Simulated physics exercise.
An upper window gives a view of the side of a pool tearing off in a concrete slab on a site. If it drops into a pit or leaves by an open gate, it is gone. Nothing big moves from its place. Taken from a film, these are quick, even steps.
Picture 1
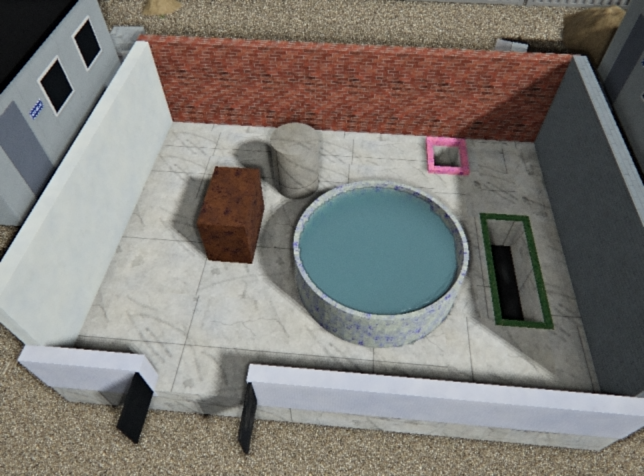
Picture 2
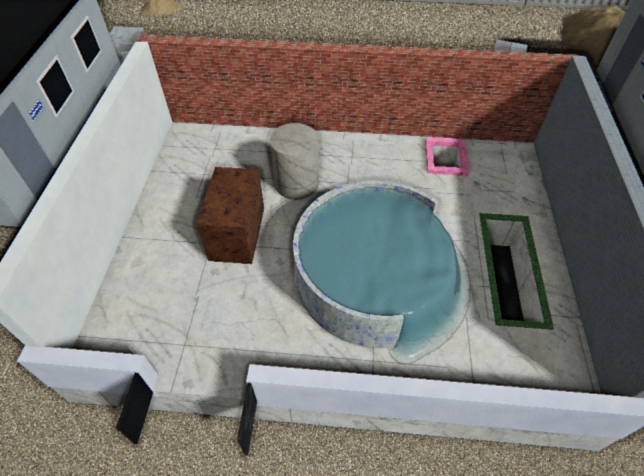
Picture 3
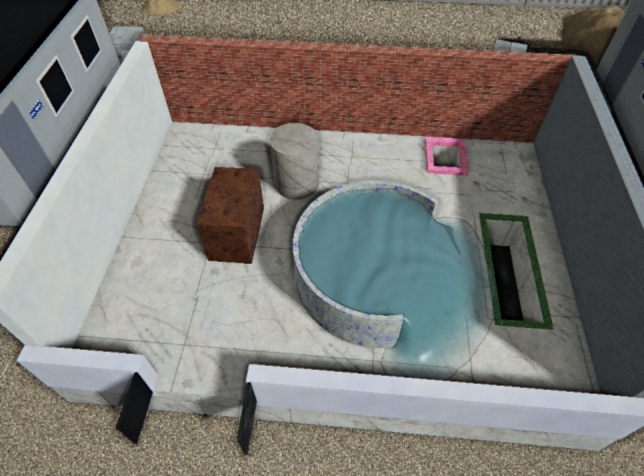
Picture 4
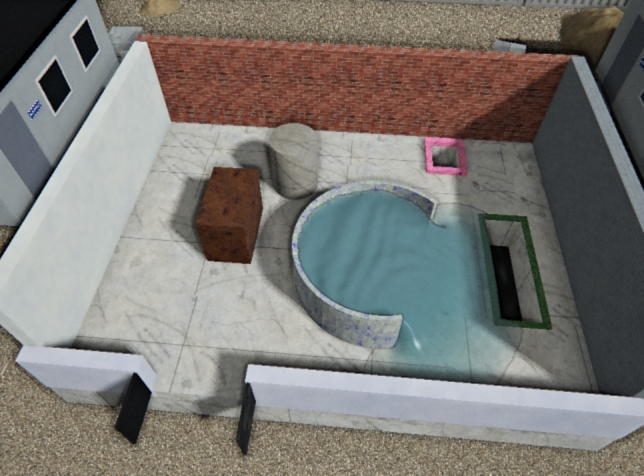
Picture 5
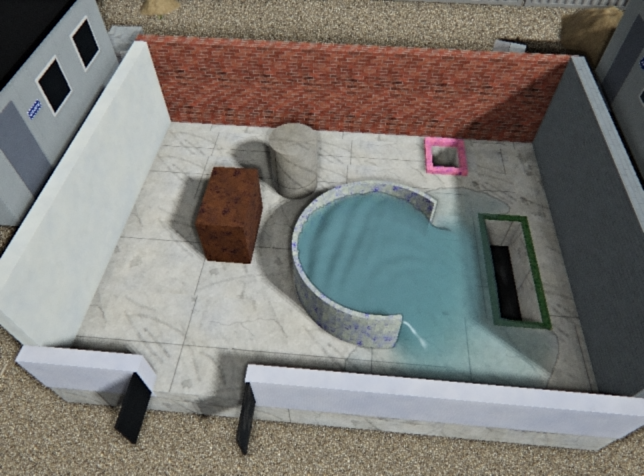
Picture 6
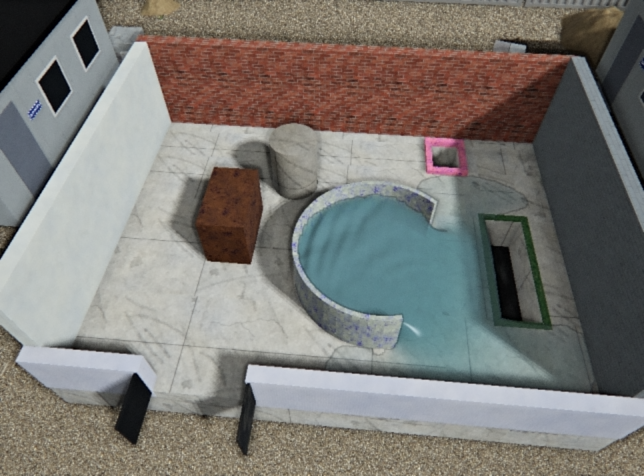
In a walled yard with a marble-like floor, the right side of a round pool broke away, and blue water poured through the gap and spread across the slab around the green-edged opening.
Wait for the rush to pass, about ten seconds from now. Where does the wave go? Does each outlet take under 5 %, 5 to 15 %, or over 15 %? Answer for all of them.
Answer: The gate takes under 5 %; the pink pit takes under 5 %; the green pit takes over 15 %.
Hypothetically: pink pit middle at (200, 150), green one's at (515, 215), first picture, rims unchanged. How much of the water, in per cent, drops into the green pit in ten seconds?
Per cent: Green 60.
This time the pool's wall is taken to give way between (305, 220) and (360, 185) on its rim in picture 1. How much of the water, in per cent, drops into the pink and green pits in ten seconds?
In per cent: Pink 6, green 10.
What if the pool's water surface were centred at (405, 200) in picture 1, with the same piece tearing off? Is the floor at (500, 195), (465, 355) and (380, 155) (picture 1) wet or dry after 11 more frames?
Soaked - soaked - unflooded.
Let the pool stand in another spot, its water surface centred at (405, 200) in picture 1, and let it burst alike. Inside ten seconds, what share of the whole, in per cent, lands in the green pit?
Within ten seconds roughly 80 percent of the total ends in the green pit.
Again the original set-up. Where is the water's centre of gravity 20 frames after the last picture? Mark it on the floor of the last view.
I reckon somewhere around (444, 293).
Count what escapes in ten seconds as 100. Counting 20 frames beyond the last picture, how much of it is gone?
Share gone by then: About 65 %.
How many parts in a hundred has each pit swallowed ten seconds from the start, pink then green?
Roughly 0 %, then roughly 76 %.
A moment on, water covers 25 % of the floor; the gate 0 %, the pink pit 0 %, the green pit 19 %.
Next, water covers 35 % of the floor; the gate 0 %, the pink pit 0 %, the green pit 34 %.
Then, water covers 40 % of the floor; the gate 0 %, the pink pit 0 %, the green pit 52 %.
Later, water covers 55 % of the floor; the gate 0 %, the pink pit 1 %, the green pit 67 %.
In the end, water covers 75 % of the floor; the gate 1 %, the pink pit 1 %, the green pit 75 %.
